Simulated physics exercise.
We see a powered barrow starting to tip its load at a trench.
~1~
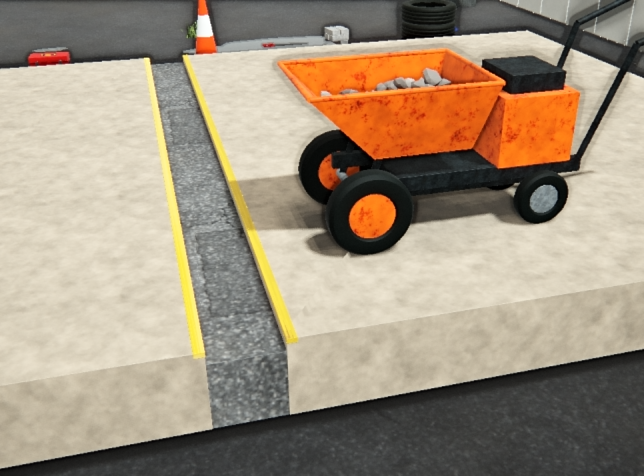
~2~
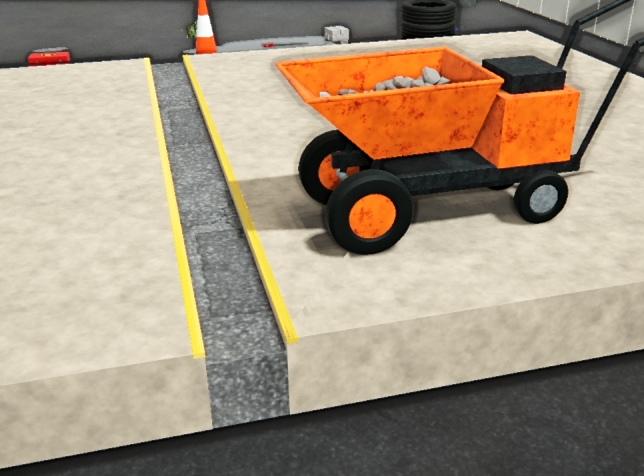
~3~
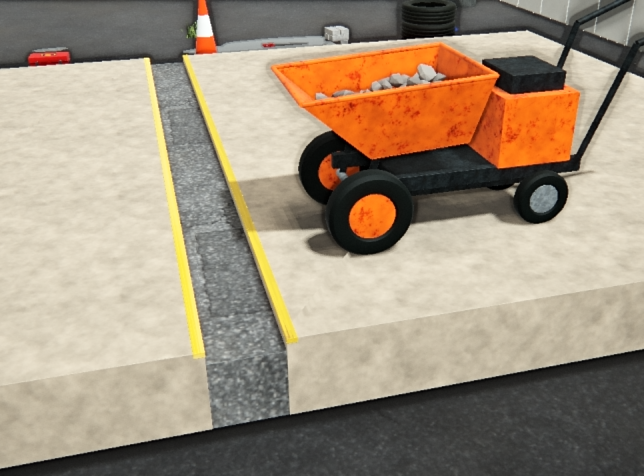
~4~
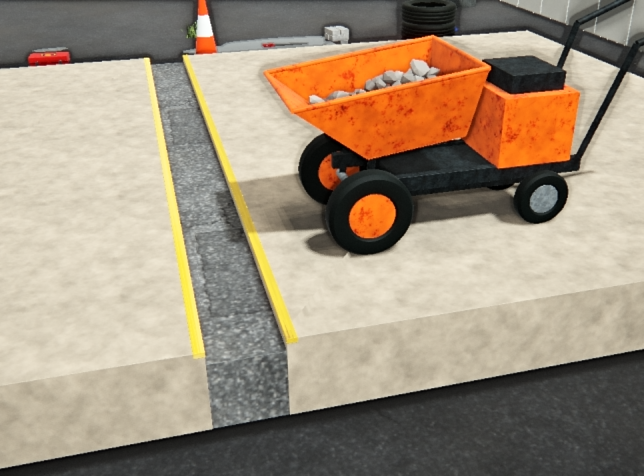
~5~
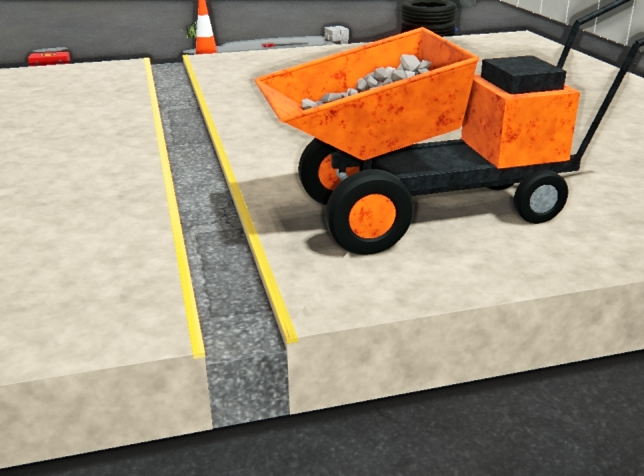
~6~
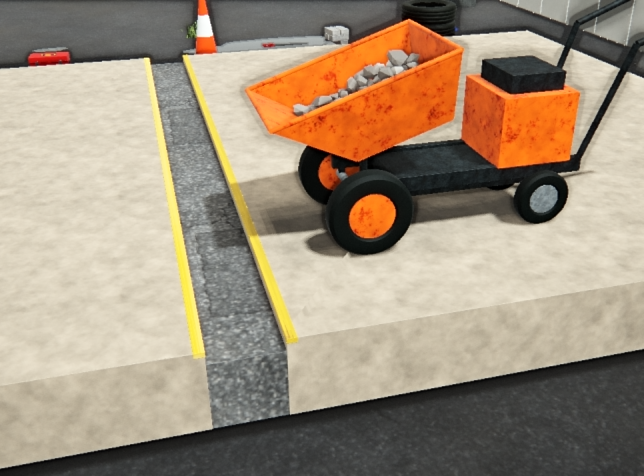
The orange skip of a powered barrow tilts toward the trench, carrying grey broken stones.
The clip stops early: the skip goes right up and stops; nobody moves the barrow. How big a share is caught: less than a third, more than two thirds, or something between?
In the trench: From one third to two thirds.
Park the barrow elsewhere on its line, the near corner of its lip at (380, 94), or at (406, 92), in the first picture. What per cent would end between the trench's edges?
The first gives 50 %, the second 30 %.
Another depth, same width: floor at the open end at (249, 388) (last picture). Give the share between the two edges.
Close to 90 per cent.
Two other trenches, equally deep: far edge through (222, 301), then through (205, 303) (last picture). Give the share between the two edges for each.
Roughly 20 per cent, and 30 per cent.
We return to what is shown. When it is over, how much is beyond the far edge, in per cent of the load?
About 25 per cent.
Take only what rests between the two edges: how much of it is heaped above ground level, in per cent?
It comes to 40 per cent or so.
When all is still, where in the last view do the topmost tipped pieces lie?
At about (204, 242).
Soon after the last picture, skip tipped steeply; all in the skip.
A little later, skip tipped right over; most in the skip; a small part in or heaped over the trench.
Later still, skip tipped right over; about a quarter in the skip; about half in or heaped over the trench; about a quarter beyond it.
By the end, skip tipped right over; about a quarter in the skip; about half in or heaped over the trench; about a quarter beyond it.
